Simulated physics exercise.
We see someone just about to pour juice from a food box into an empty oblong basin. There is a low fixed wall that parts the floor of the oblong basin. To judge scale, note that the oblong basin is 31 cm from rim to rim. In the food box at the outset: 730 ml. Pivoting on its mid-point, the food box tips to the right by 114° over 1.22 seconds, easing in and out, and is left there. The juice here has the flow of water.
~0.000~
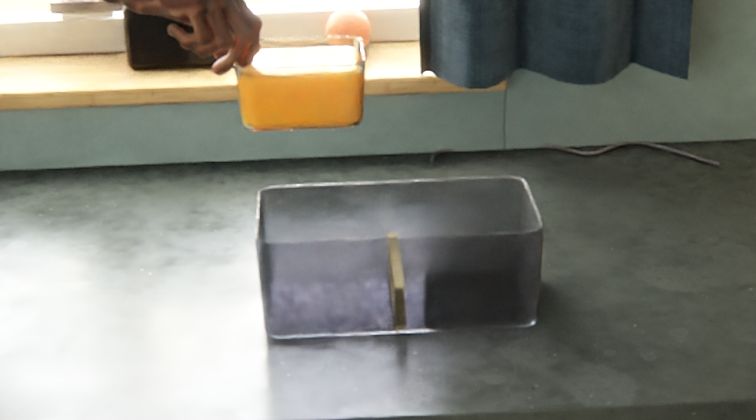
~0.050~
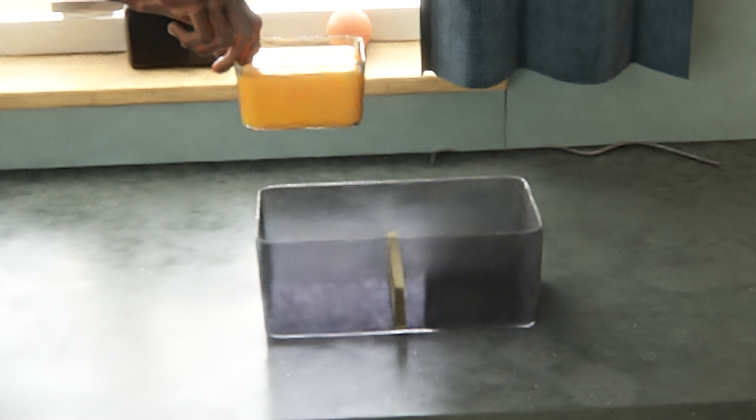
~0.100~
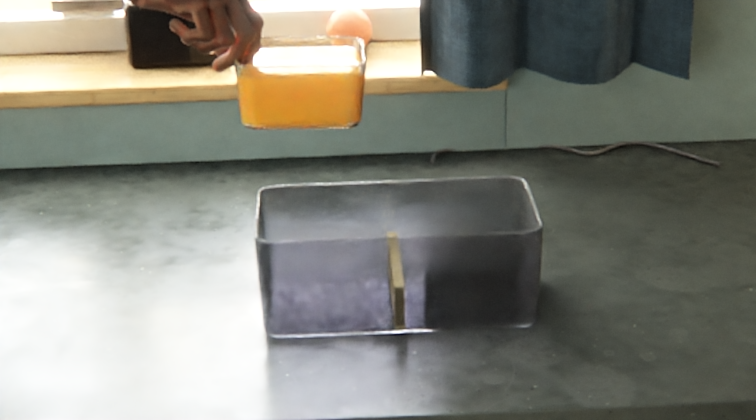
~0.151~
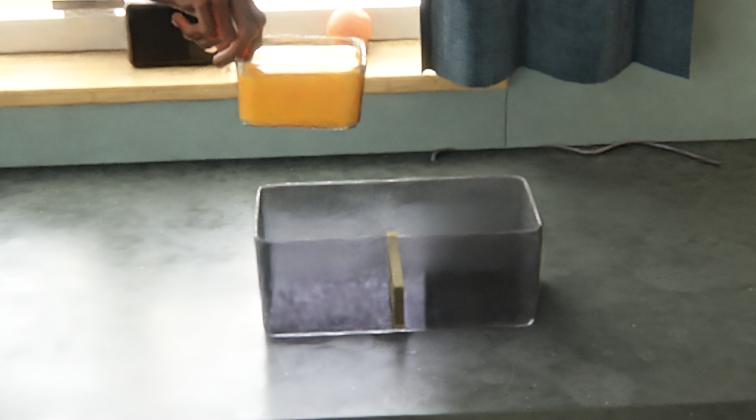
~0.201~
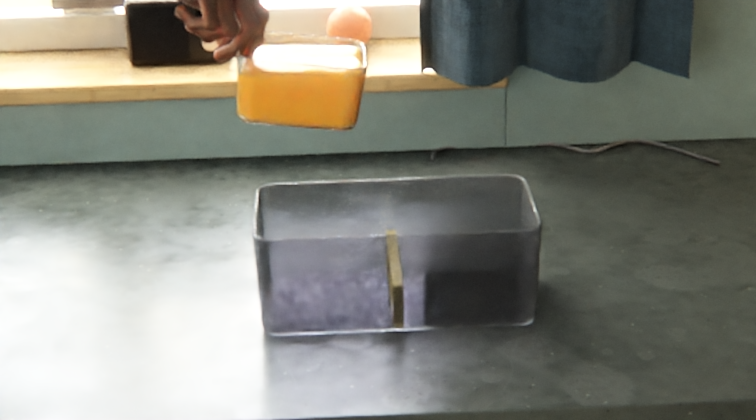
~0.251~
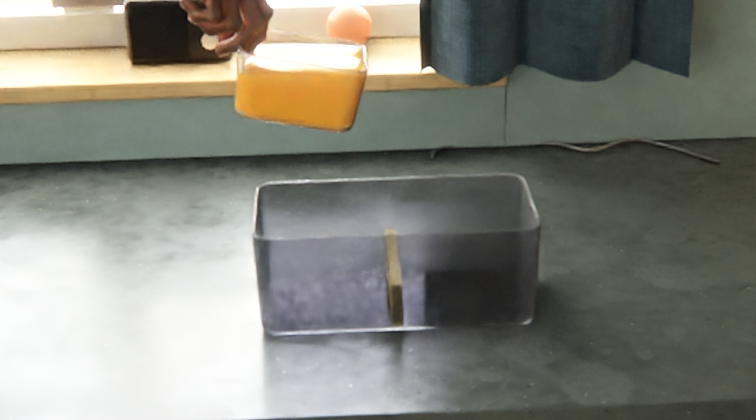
Hand holding a clear food box of orange juice above an empty oblong basin with a low divider, tilting it slightly rightward.
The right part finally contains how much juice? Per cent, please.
About 80 in every hundred parts.
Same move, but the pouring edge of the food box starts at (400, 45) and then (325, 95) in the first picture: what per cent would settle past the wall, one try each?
Around 95 per cent first, around 40 per cent next.
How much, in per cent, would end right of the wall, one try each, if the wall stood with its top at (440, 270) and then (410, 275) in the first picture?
One try each: Around 55 percent and then around 70 percent.
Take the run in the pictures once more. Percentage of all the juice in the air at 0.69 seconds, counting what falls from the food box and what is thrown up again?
My guess is roughly 36 %.
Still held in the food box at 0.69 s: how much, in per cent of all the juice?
About 44 percent.
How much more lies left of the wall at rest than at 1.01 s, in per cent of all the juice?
10 %.
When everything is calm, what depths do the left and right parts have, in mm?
I'd say close to 6 mm on the left, close to 26 mm on the right.
Then, 0.69 s in, the tilt is 69° and 44 per cent is still to pour, 1 is left of the wall and 20 right of it.
Then, 1.01 s in, the tilt is 106° and 5 per cent is still to pour, 8 is left of the wall and 80 right of it.
Then, 1.35 s in, the tilt is 114° and 0 per cent is still to pour, 19 is left of the wall and 80 right of it.
Then, 1.72 s in, the tilt is 114° and 0 per cent is still to pour, 19 is left of the wall and 80 right of it.
Finally, 19 per cent lies left of the wall, 80 right of it and 1 outside.
